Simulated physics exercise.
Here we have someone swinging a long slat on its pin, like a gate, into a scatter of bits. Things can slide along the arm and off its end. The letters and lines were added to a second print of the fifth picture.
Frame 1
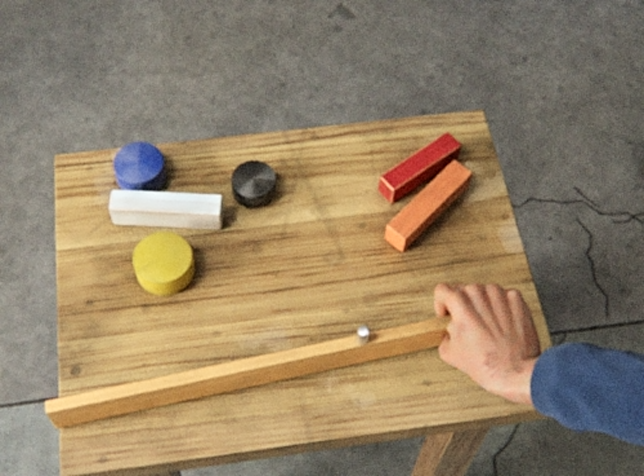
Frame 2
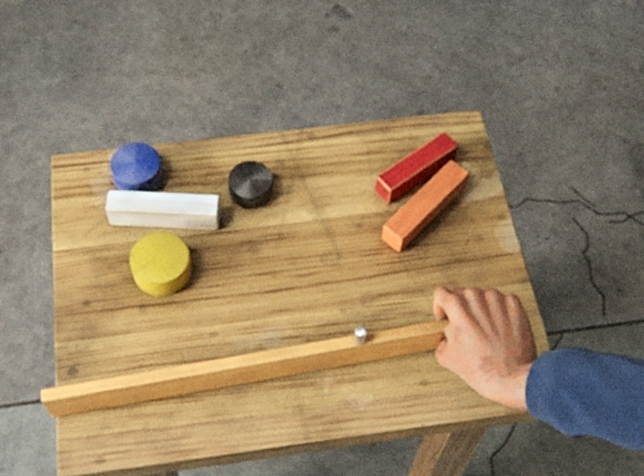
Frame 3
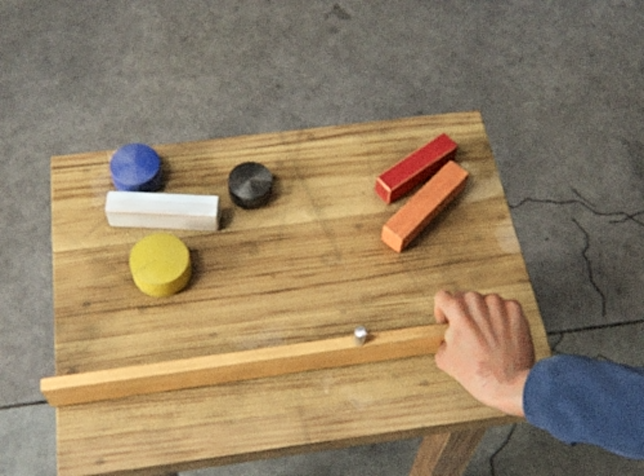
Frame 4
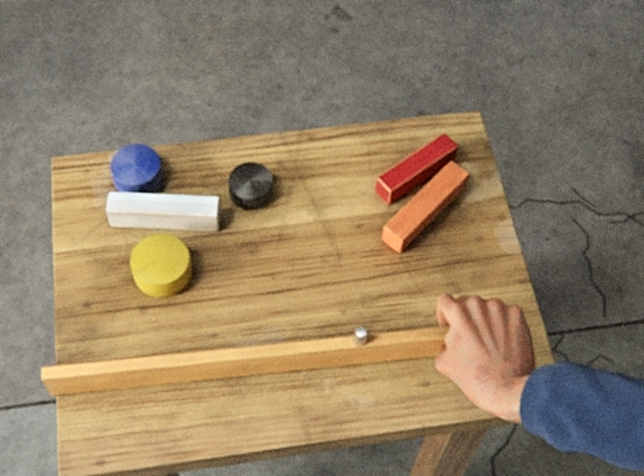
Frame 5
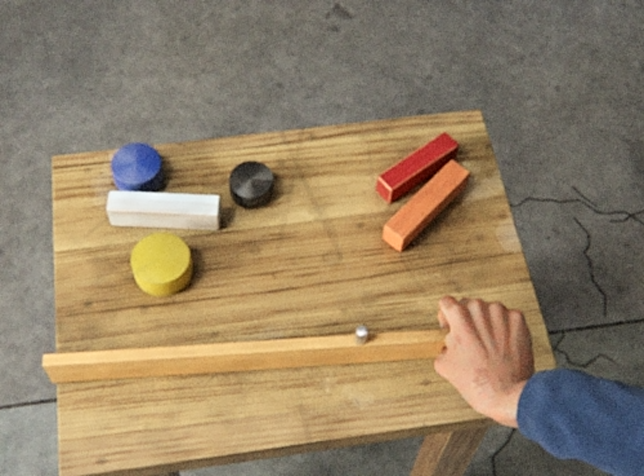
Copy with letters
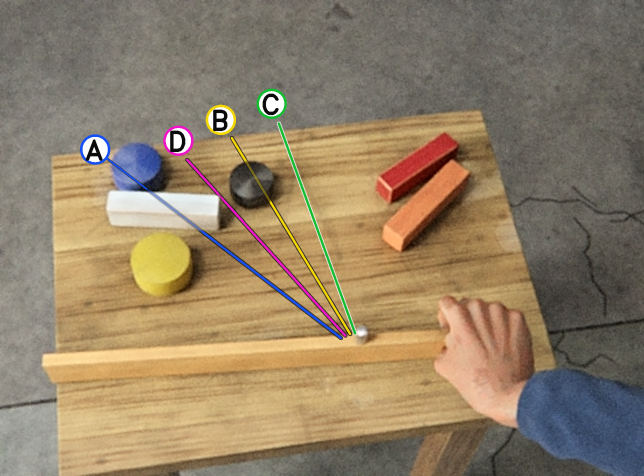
Long wooden slat pivoting slightly on a wooden table as a hand grips its right end, coloured blocks and discs lying still.
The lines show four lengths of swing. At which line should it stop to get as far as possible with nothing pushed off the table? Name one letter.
No farther than D.
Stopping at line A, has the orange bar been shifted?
No.
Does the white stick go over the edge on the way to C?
By then, yes.
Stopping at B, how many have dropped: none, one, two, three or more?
In all, one.
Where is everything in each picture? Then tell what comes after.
Yellow tin (165, 263); black tin (254, 184); red stick (420, 167), in the first picture.
Arm (198, 368); white stick (164, 210), in the second picture.
Arm (198, 363); orange bar (425, 206), in the third picture.
Arm (198, 358); black tin (251, 186), in the fourth picture.
Arm (198, 350); white stick (165, 210); blue tin (138, 170); orange bar (426, 205), in the fifth picture.
On the marked copy, A at (240, 261); B at (287, 231); C at (315, 222); D at (262, 244).
Taking D. A third of the way, arm (207, 298); blue tin (138, 170); black tin (252, 185).
Two thirds of the way, arm (234, 254); blue tin (140, 158); white stick (190, 173).
When it is over, arm (261, 230); blue tin (143, 147); white stick (240, 137); nothing has fallen.
As for the rest, A is safe but short; B drops the white stick; C drops the white stick.
